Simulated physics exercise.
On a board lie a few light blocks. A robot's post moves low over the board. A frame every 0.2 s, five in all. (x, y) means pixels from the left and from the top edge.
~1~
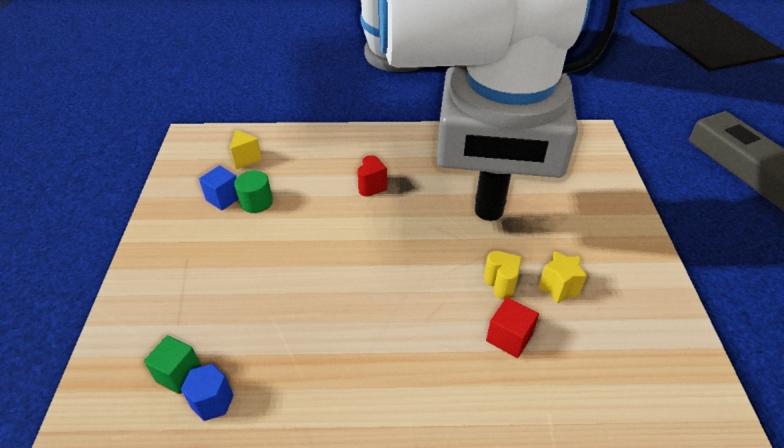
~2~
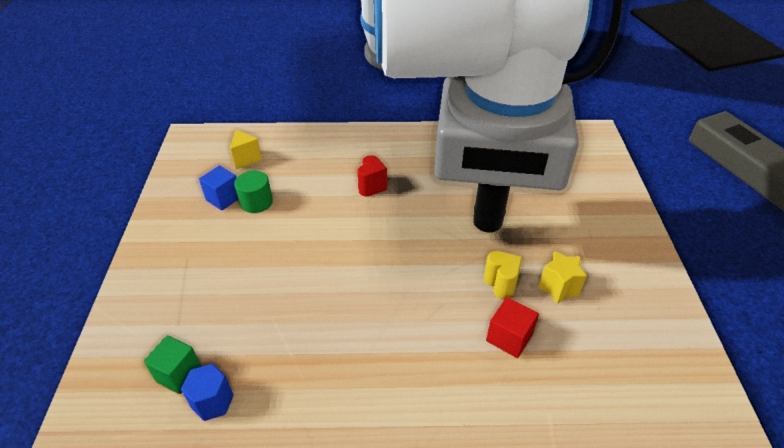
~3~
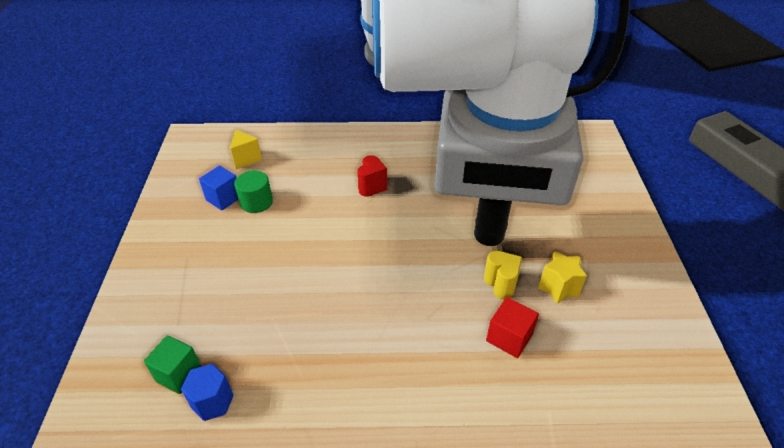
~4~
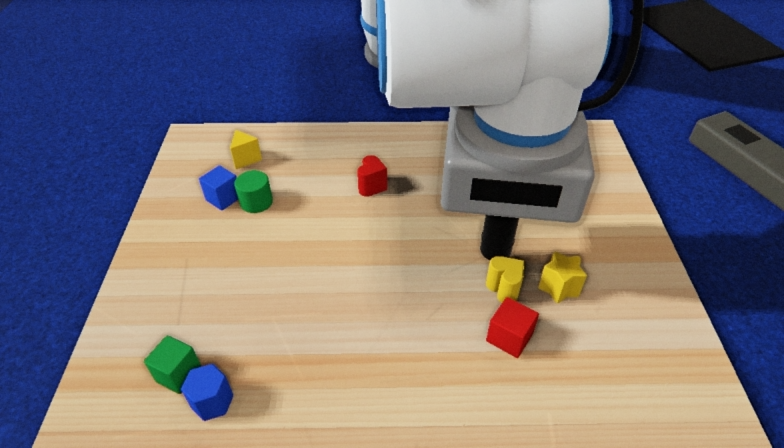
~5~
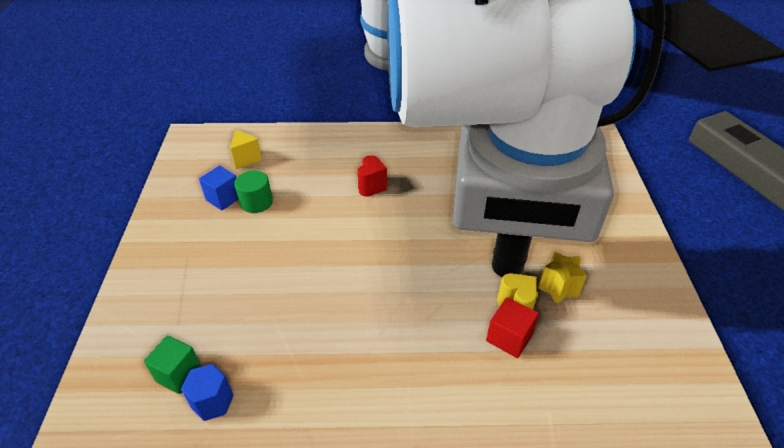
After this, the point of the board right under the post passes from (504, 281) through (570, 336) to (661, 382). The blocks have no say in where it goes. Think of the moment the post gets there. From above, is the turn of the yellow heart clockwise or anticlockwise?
The block spins clockwise.
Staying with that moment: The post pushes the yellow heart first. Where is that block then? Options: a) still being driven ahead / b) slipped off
The answer is b.
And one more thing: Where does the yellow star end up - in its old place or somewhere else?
Same place.
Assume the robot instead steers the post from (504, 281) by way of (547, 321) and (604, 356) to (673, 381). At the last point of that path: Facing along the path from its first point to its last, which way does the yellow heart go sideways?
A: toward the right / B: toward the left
I choose A.
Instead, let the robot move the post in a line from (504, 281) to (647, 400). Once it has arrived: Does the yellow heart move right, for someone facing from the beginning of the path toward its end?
Answer: Yes.
What follows on the original path. One third of the way, post at (549, 306); red square at (515, 322), turned 20° clockwise; yellow heart at (563, 326).
Two thirds of the way, post at (606, 339); red square at (515, 322), turned 20° clockwise; yellow heart at (576, 346), turned 20° clockwise.
At the end, post at (670, 370); red square at (515, 322), turned 20° clockwise; yellow heart at (576, 346), turned 20° clockwise; yellow star still.
